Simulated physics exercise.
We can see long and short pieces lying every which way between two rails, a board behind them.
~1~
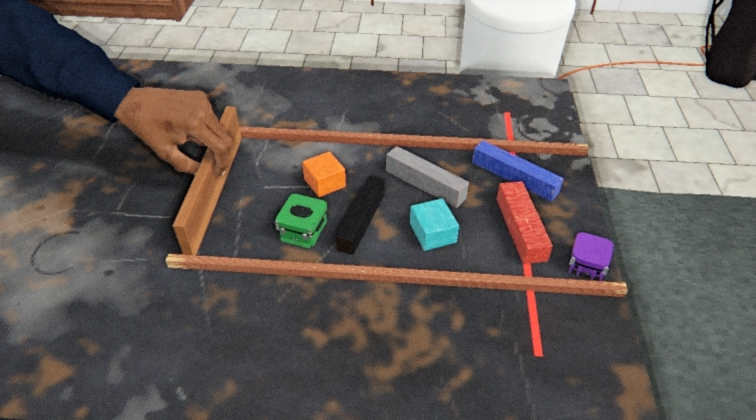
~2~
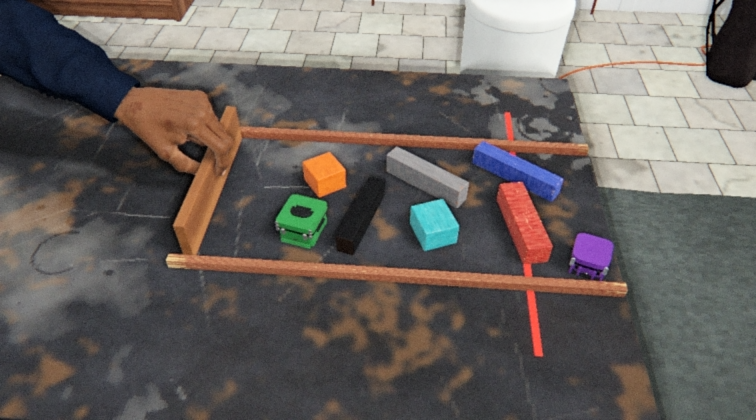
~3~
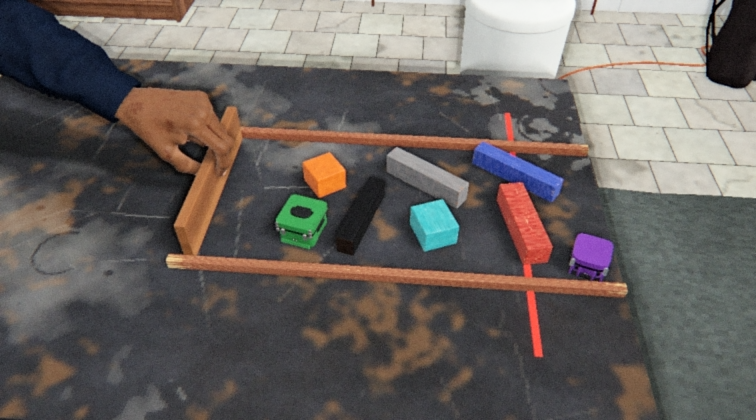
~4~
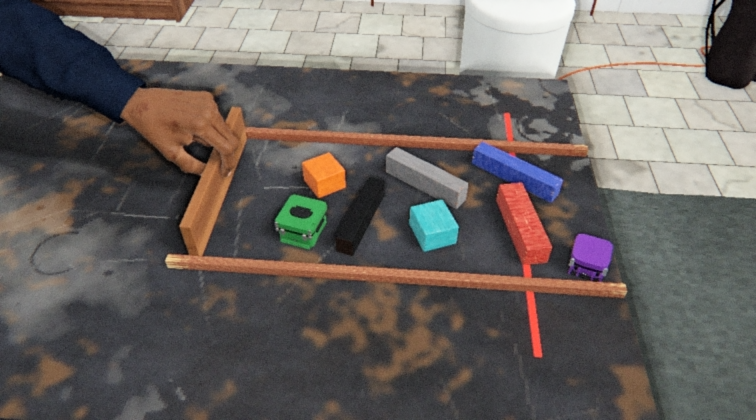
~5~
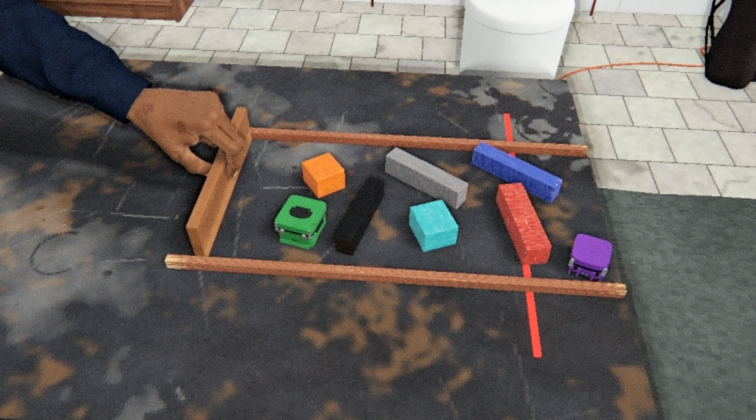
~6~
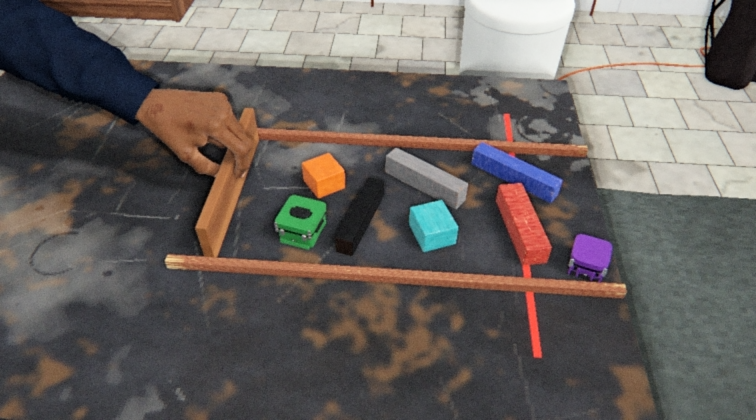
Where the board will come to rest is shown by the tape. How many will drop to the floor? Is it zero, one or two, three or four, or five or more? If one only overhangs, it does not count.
Looks like just one or two of them go over the edge.
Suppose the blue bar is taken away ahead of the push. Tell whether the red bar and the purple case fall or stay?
As for the red bar, it topples off; as for the purple case, it topples off.
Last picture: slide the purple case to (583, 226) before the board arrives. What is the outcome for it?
From that start it falls away.
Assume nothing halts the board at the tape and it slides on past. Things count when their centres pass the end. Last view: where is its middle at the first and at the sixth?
Pixels in order: Roughly (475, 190), roughly (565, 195).
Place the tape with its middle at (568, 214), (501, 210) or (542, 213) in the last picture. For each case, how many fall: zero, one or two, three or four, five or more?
Run 1 - 5 or more; run 2 - either one or two; run 3 - either three or four.
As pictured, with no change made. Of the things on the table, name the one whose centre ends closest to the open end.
Answer - the turquoise block.
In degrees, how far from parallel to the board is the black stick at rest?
The angle comes out near 0 degrees.
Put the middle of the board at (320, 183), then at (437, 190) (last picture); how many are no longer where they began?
At the one place 3, at the other 6.
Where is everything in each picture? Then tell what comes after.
Purple case (590, 257); blue bar (516, 170); red bar (523, 221); board (212, 176); tape (520, 210), in the first frame.
Blue bar (516, 171); green case (303, 221), in the second frame.
Red bar (523, 222); board (213, 176), in the third frame.
Purple case (589, 258); orange block (324, 175), in the fourth frame.
Blue bar (515, 171); black stick (361, 215), in the fifth frame.
Purple case (589, 259); blue bar (515, 172); red bar (522, 223); board (231, 178); tape (519, 211), in the sixth frame.
Soon after, none off yet; purple case at rest near (589, 259); blue bar at rest near (515, 172); red bar at rest near (522, 223).
Then, none off yet; purple case at rest near (589, 259); blue bar at rest near (515, 172); red bar moved a little near (535, 225).
At rest, the number that fall off is one or two; fallen, red bar and purple case.
